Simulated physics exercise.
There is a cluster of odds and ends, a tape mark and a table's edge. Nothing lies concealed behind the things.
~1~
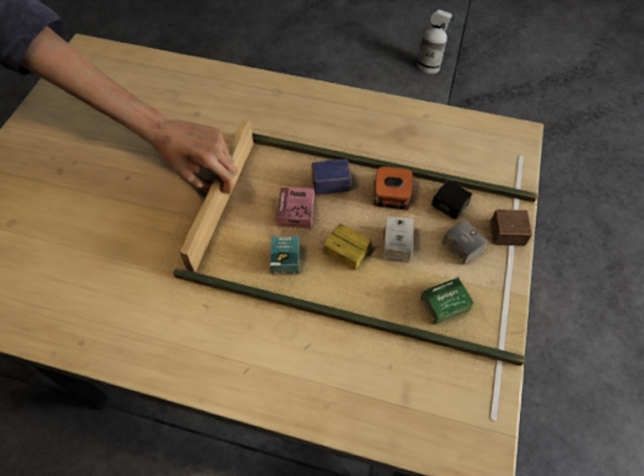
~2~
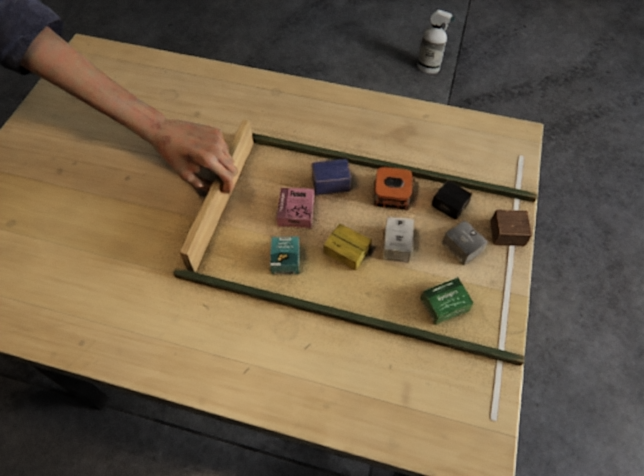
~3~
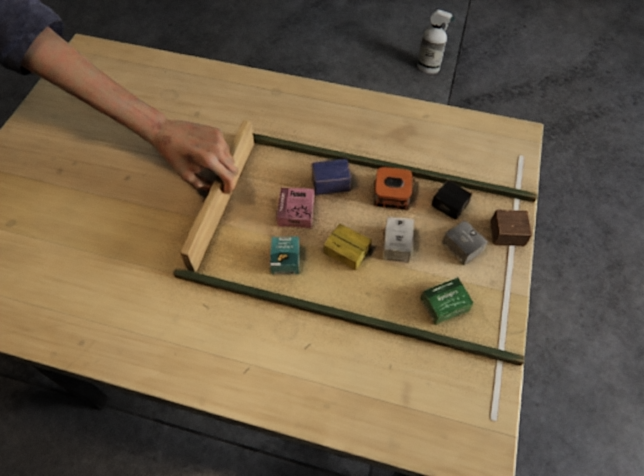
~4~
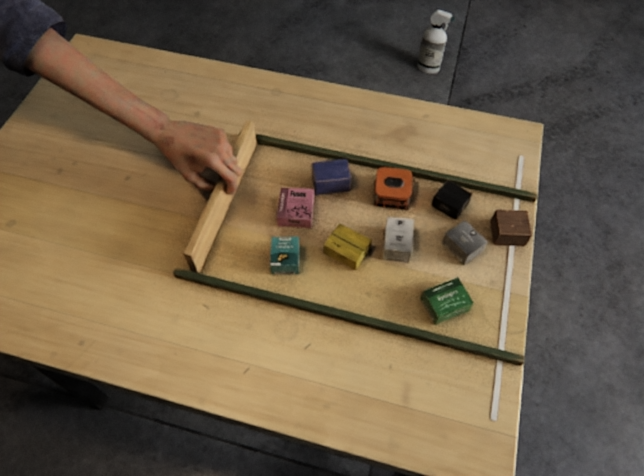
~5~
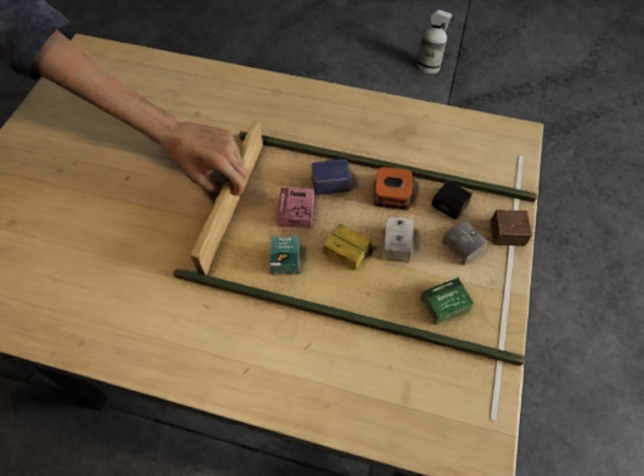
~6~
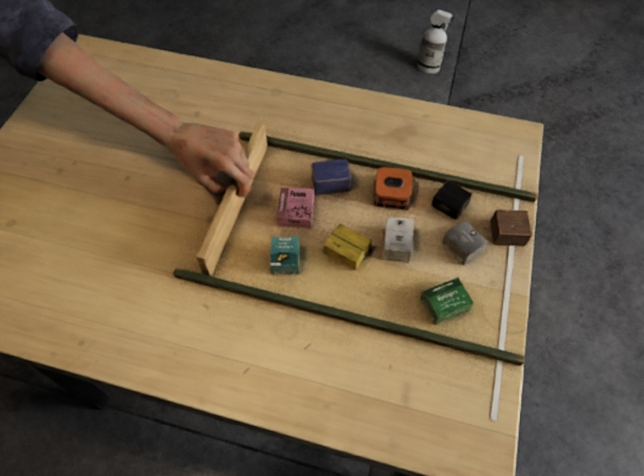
The video shows a hand holding a wooden board upright between two green rails on a table, then sliding it slightly right toward scattered colourful boxes and blocks, which stay still beside a pale tape strip.
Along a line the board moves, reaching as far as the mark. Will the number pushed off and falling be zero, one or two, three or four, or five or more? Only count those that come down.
It will be five or more.
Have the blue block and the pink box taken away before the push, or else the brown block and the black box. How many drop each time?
5, then 5.
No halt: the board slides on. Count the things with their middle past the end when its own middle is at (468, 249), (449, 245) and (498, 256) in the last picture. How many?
Counts per position: 3 / 2 / 7.
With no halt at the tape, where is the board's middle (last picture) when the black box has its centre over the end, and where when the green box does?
First one: Around (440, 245). Other one: Around (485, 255).
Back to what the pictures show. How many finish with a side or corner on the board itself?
3 in contact.
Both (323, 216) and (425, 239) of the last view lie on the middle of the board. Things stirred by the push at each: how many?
Respectively 4 and 10.
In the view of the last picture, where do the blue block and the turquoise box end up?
Final positions - blue block around (536, 228), turquoise box around (523, 319).
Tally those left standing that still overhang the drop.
3.
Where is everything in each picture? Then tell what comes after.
Brown block (511, 228); grey box (465, 242); green box (447, 301); board (220, 192); tape (510, 269), in the first picture.
Grey box (464, 243); pink box (296, 207), in the second picture.
Green box (447, 301); yellow box (347, 247), in the third picture.
Brown block (511, 228); black box (452, 200), in the fourth picture.
Grey box (464, 243); blue block (331, 177), in the fifth picture.
Brown block (511, 228); grey box (464, 243); green box (447, 301); board (236, 196); tape (510, 269), in the sixth picture.
A little later, none off yet; brown block at rest near (511, 228); grey box at rest near (464, 243); green box at rest near (447, 301).
When it is over, the number that fall off is five or more; down, yellow box, orange case, white box, black box, green box, grey box and brown block.
